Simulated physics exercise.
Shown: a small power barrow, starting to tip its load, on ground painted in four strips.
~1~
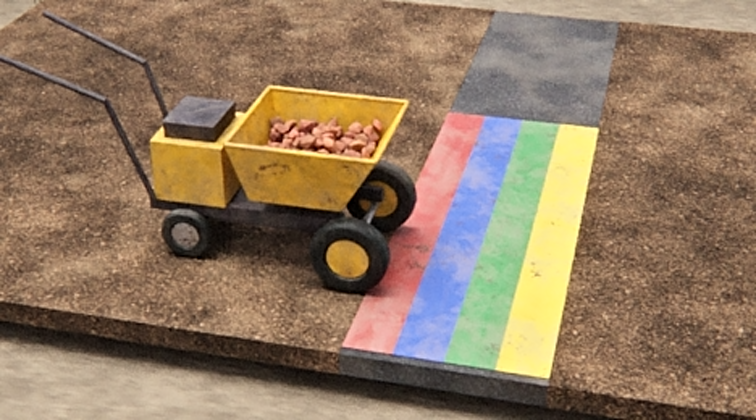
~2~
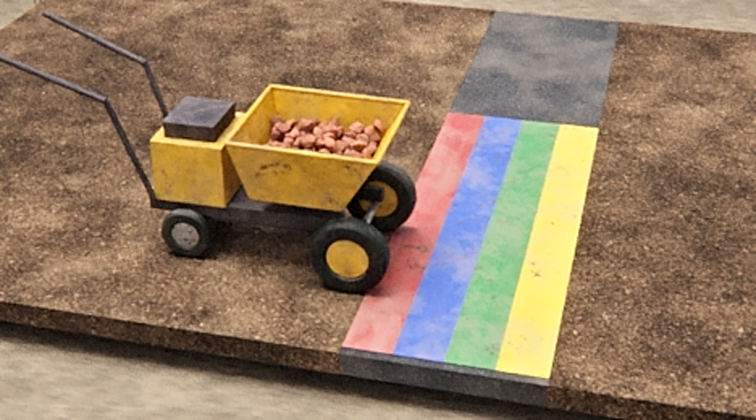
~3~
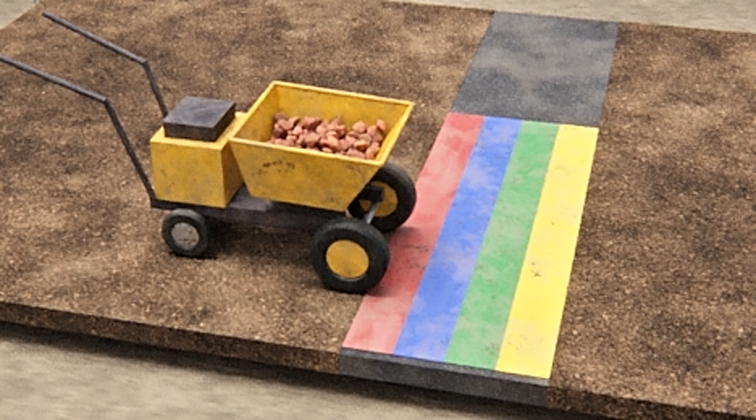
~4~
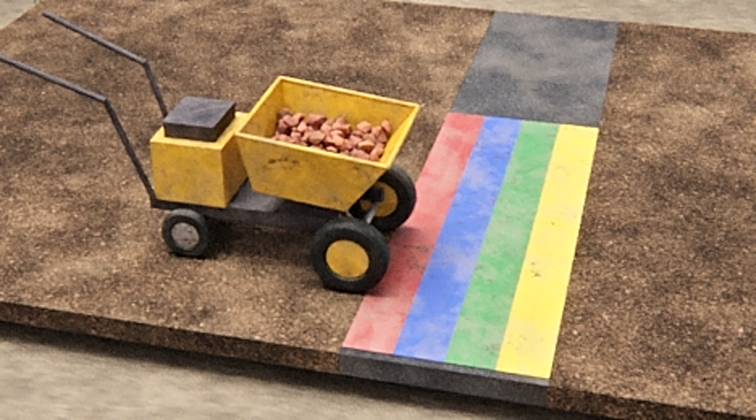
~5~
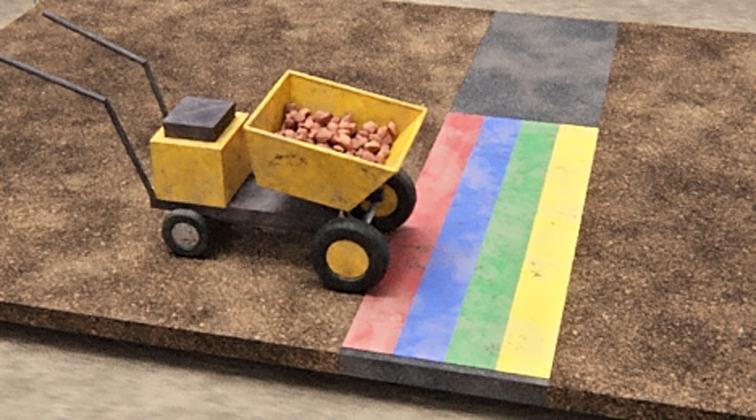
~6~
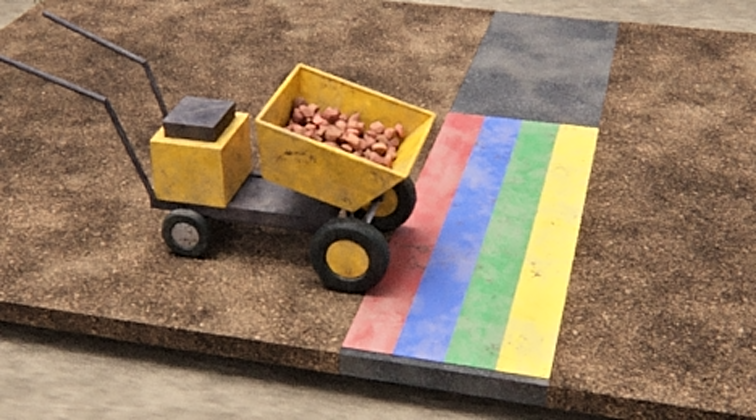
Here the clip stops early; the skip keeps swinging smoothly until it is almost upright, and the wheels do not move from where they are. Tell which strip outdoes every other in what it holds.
The green strip holds the most.
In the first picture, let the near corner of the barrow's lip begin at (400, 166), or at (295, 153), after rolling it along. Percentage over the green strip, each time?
The first gives 20 %, the second 10 %.
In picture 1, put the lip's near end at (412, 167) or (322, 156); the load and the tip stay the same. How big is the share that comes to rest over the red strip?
Around 0 and 0 per cent respectively.
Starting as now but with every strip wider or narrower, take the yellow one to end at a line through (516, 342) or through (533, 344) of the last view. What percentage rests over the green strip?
The first painting gives around 20 per cent, the second around 30 per cent.
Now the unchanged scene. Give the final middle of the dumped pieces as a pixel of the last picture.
Around (511, 273), give or take.
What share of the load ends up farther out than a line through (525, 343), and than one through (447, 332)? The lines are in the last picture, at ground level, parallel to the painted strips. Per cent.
Near 10 % and 70 %.
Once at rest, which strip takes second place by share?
The second place goes to the yellow strip.
Just after the last frame, skip tipped steeply; every one in the skip.
A moment on, skip tipped right over; the larger part in the skip; about a tenth over the green strip; just a few over the yellow strip.
Further on, skip tipped right over; roughly a third in the skip; just a few over the blue strip; roughly half over the green strip; roughly a quarter over the yellow strip; about a tenth off the paint.
When it is over, skip tipped right over; roughly a third in the skip; not one over the red strip; just a few over the blue strip; roughly a third over the green strip; roughly a quarter over the yellow strip; about a tenth off the paint.
